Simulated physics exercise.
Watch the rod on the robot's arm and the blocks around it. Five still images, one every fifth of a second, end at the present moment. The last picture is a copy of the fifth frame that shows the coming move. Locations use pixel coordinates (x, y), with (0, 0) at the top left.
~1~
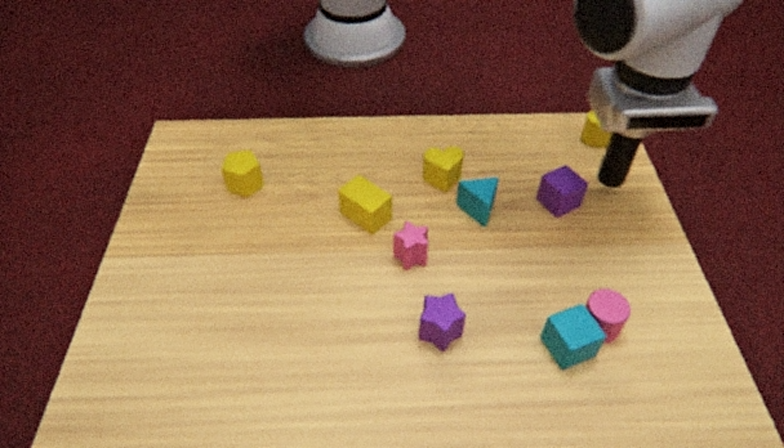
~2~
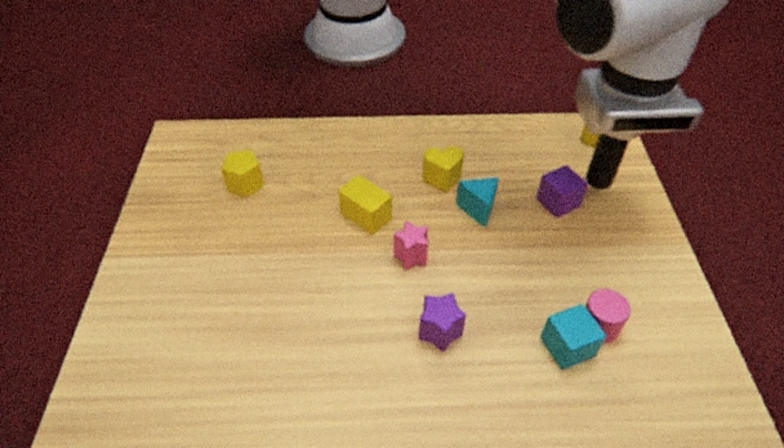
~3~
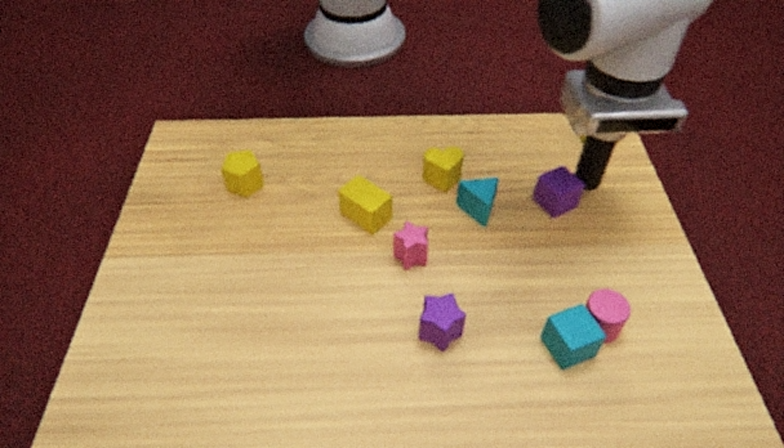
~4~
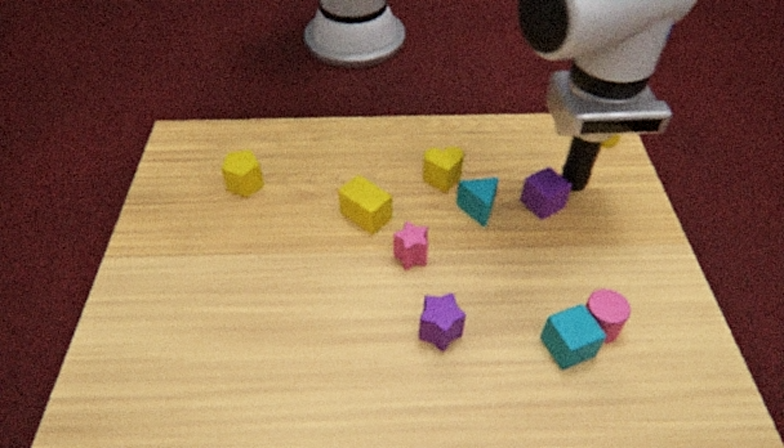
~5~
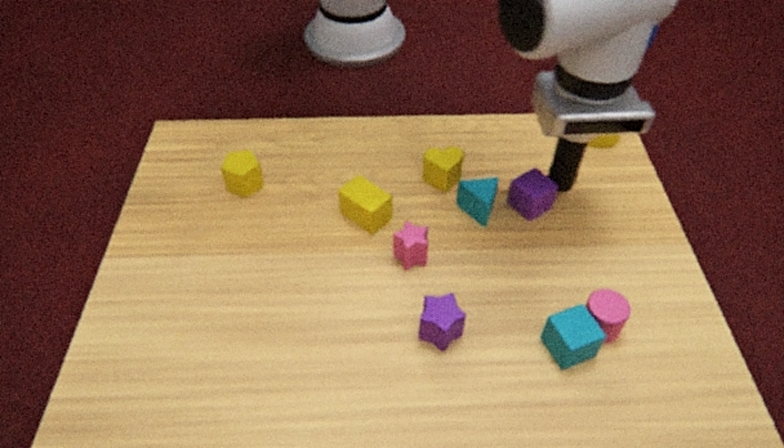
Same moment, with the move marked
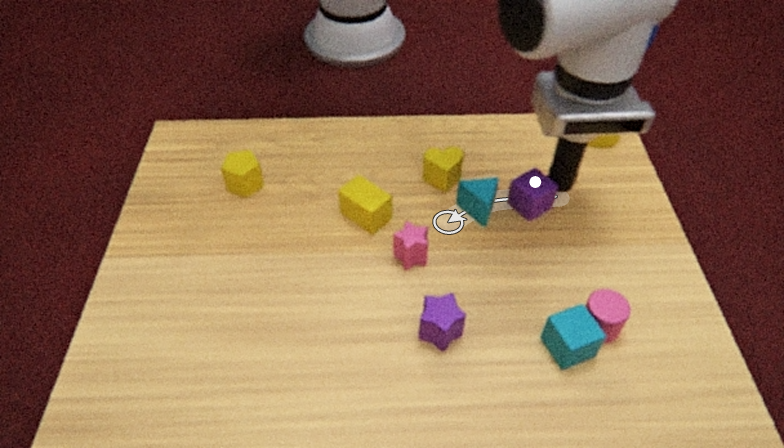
A light wooden tabletop over a dark red floor is seen from a raised, fixed viewpoint. Yellow blocks sit toward the back and left, a turquoise triangular piece and purple cube to the right, pink and purple stars near the middle, and a turquoise cube beside a pink cylinder at lower right. The robot arm's black rod moves left, meets the purple cube and pushes it slightly left toward the triangular piece.
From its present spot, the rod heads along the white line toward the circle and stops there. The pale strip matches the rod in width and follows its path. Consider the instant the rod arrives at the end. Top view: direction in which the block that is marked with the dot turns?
The block spins clockwise.
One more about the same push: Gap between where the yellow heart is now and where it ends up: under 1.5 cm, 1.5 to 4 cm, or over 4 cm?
It travels less than 1.5 cm.
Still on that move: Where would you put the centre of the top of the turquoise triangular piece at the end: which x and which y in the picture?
By then it is at (388, 206).
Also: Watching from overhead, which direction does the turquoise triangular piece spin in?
Looking down: Anticlockwise.
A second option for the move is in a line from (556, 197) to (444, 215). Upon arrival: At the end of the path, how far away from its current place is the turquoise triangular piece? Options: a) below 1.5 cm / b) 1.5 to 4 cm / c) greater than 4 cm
My pick is c.
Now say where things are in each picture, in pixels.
The first picture shows rod's lower end (610, 179); yellow oblong block (365, 192); yellow heart (444, 156); turquoise triangular piece (482, 187); purple square piece (565, 179).
The second picture shows rod (599, 181); blocks still.
The third picture shows rod (586, 182); purple square piece (562, 179).
The fourth picture shows rod (573, 183); purple square piece (549, 181).
The fifth picture shows rod (560, 184); yellow oblong block (365, 192); yellow heart (444, 156); turquoise triangular piece (482, 187); purple square piece (535, 182).
Drawn move, from (556, 197) via (517, 199) and (479, 205), ending at (448, 222); the dot is on the purple square piece.
The first path, step by step. One third of the way, rod (520, 186); turquoise triangular piece (464, 187), turned 40° anticlockwise; purple square piece (494, 183), turned 15° clockwise.
Two thirds of the way, rod (481, 192); turquoise triangular piece (424, 195), turned 45° anticlockwise; purple square piece (454, 190).
At the end, rod (450, 209); yellow oblong block (352, 192), turned 15° clockwise; yellow heart still; turquoise triangular piece (388, 206), turned 35° anticlockwise; purple square piece (420, 205), turned 20° clockwise.
